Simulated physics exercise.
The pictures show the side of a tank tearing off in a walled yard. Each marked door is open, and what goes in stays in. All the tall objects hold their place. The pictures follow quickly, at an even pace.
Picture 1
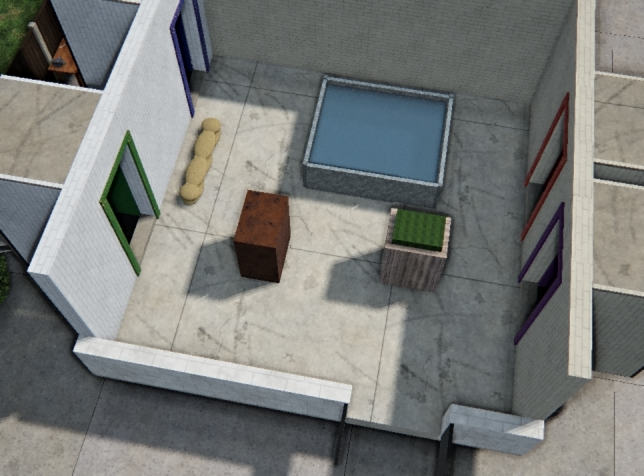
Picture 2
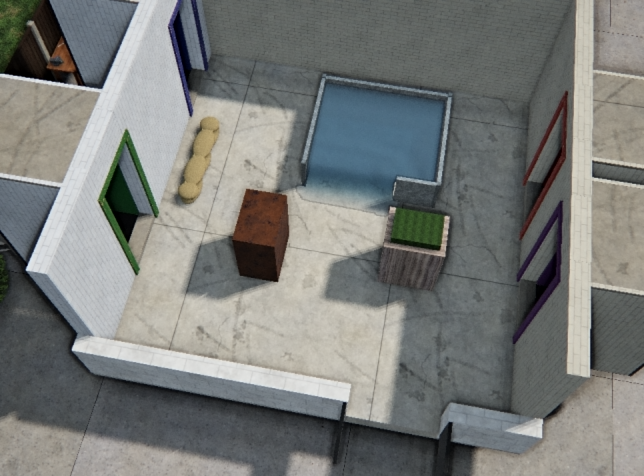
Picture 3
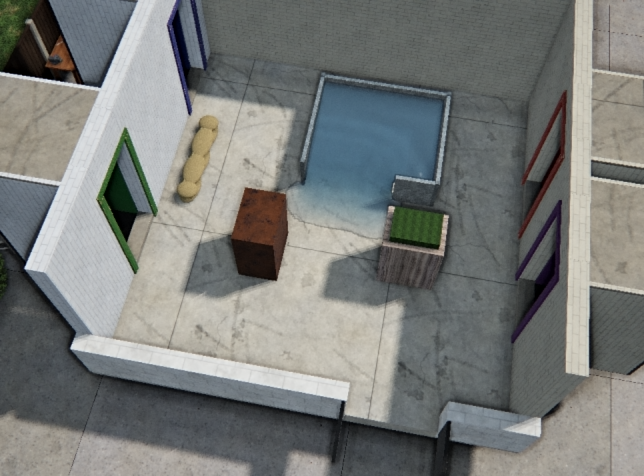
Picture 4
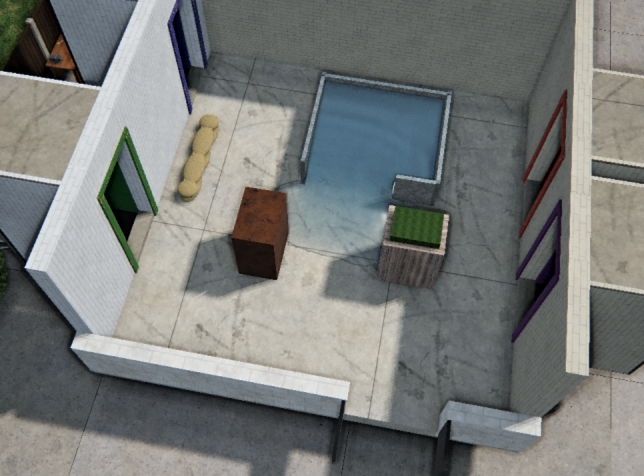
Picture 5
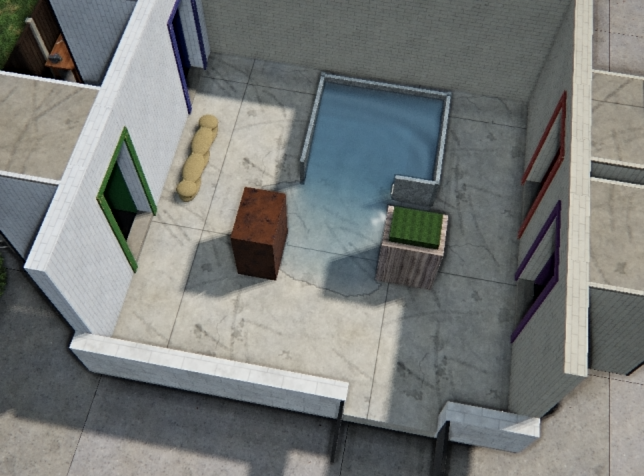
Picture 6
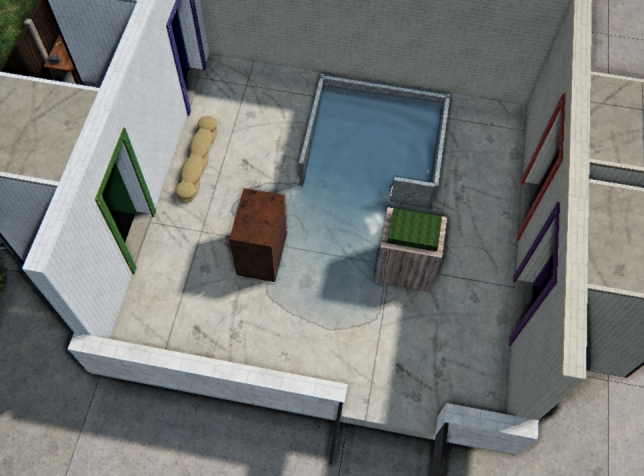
Water poured out of a square tank when part of its front side tore away, then spread across the walled yard's floor, passing between a rusty brown block and a green-topped box that both stayed put.
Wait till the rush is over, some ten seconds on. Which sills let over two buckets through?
In the end: The green door stays under that; the red door stays under that; the blue door stays under that; the purple door stays under that.
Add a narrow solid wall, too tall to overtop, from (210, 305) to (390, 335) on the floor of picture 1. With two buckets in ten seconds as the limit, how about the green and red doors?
Green door floods; red door keeps below it.
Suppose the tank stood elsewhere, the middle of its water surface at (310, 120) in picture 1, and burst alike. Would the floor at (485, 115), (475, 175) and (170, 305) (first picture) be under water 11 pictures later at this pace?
One after the other: Clear, clear, wet.
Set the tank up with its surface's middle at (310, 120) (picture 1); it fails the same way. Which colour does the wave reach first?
I say the green door.
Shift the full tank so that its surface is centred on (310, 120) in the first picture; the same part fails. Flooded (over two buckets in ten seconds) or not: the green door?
My reading: Green floods.
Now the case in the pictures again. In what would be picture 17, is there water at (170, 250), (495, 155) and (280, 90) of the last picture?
In turn: Awash, free of water, free of water.
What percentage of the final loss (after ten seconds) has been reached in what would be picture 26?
Near 45 in a hundred.
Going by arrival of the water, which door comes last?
Last comes the door marked blue.
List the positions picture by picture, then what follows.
The tank at (380, 132) is whole and still, in the first frame.
Water pours out at (350, 185) and has run to (302, 190), in the second frame.
The front is at (292, 207), out from the gap at (349, 185), in the third frame.
Water pours out at (349, 184) and has run to (367, 260), in the fourth frame.
Water pours out at (348, 185) and has run to (353, 291), in the fifth frame.
Water pours out at (347, 186) and has run to (333, 323), in the sixth frame.
A moment on, water covers 30 % of the floor; the green door not reached, the red door not reached, the blue door not reached, the purple door not reached.
Next, water covers 40 % of the floor; the green door wet at the sill, nothing in, the red door wet at the sill, nothing in, the blue door not reached, the purple door wet at the sill, nothing in.
Then, water covers 55 % of the floor; the green door under two buckets in, the red door wet at the sill, nothing in, the blue door not reached, the purple door wet at the sill, nothing in.
Later, water covers 80 % of the floor; the green door under two buckets in, the red door wet at the sill, nothing in, the blue door wet at the sill, nothing in, the purple door wet at the sill, nothing in.
In the end, water covers 95 % of the floor; the green door under two buckets in, the red door wet at the sill, nothing in, the blue door under two buckets in, the purple door wet at the sill, nothing in.
